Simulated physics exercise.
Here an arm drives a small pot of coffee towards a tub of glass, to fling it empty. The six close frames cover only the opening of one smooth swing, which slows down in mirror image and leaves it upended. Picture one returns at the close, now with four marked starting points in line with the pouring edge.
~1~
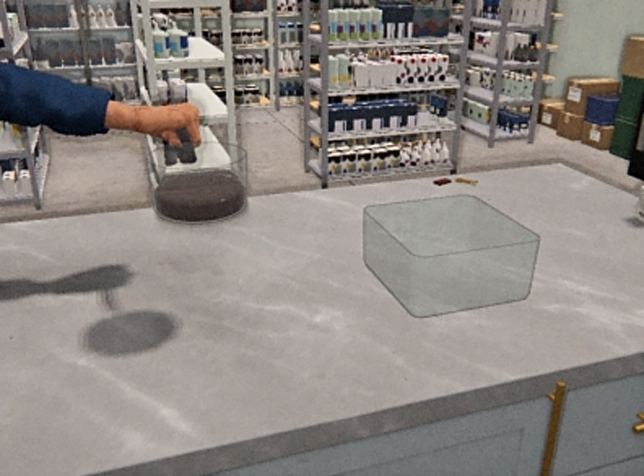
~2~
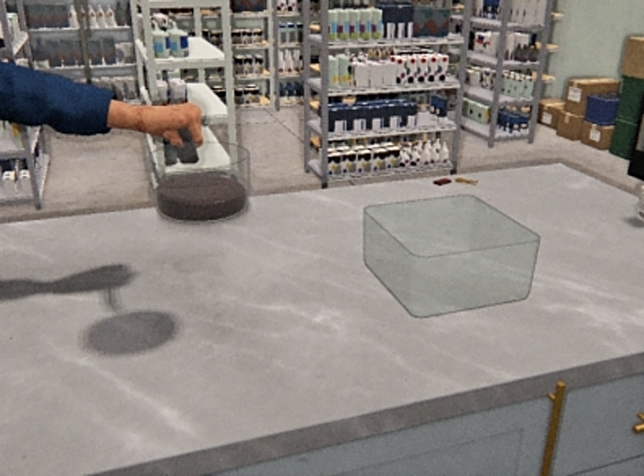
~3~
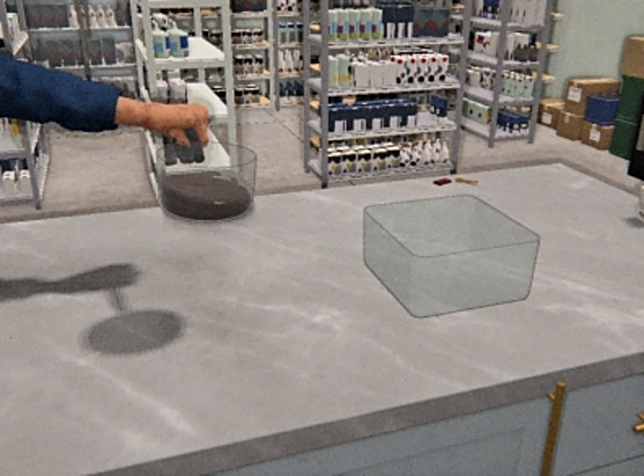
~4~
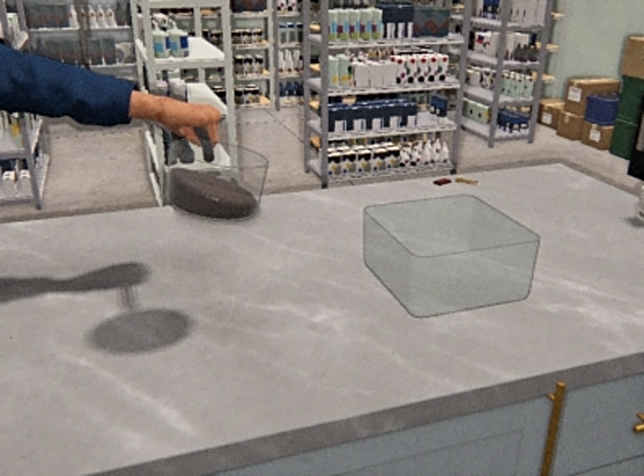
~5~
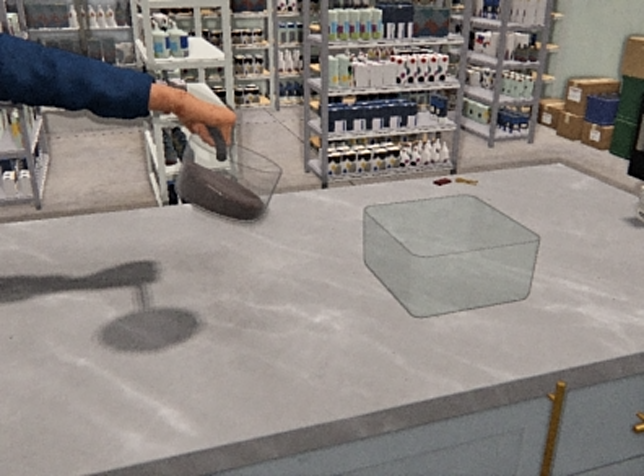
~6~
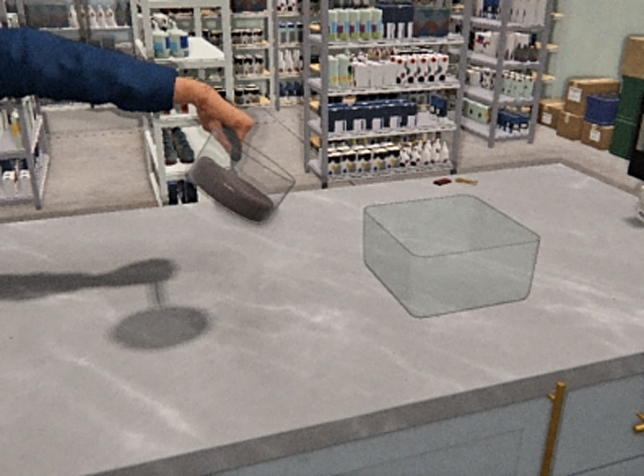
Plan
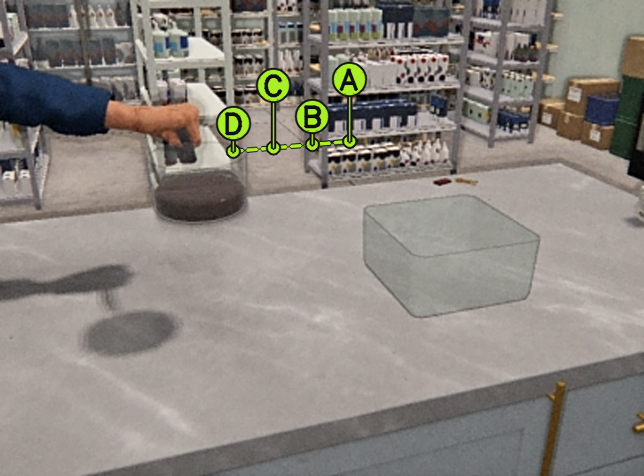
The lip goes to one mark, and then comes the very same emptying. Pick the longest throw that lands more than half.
It is C.
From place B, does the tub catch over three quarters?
Yes, it does.
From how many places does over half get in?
Three of them.
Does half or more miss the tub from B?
No, not at all.
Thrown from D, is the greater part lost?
Yes.
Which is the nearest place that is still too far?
D.
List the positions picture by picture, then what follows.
In the first picture, upright, lip at (244, 150); tub from (408, 317) to (527, 296); nothing has left yet.
In the second picture, upright, lip at (246, 150); nothing has left yet.
In the third picture, tipped about 4°, lip at (253, 153); nothing has left yet.
In the fourth picture, tipped about 12°, lip at (265, 158); nothing has left yet.
In the fifth picture, tipped about 23°, lip at (279, 166); nothing has left yet.
In the sixth picture, tipped about 37°, lip at (292, 177); nothing has left yet.
In lime, A at (349, 141); B at (312, 144); C at (273, 147); D at (233, 151).
With A, about 94 % lands in the tub, 4 % falls short.
With B, about 86 % lands in the tub, 6 % falls short and 8 % goes beside or beyond.
With C, about 74 % lands in the tub, 12 % falls short and 14 % goes beside or beyond.
With D, about 16 % lands in the tub, 80 % falls short and 4 % goes beside or beyond.
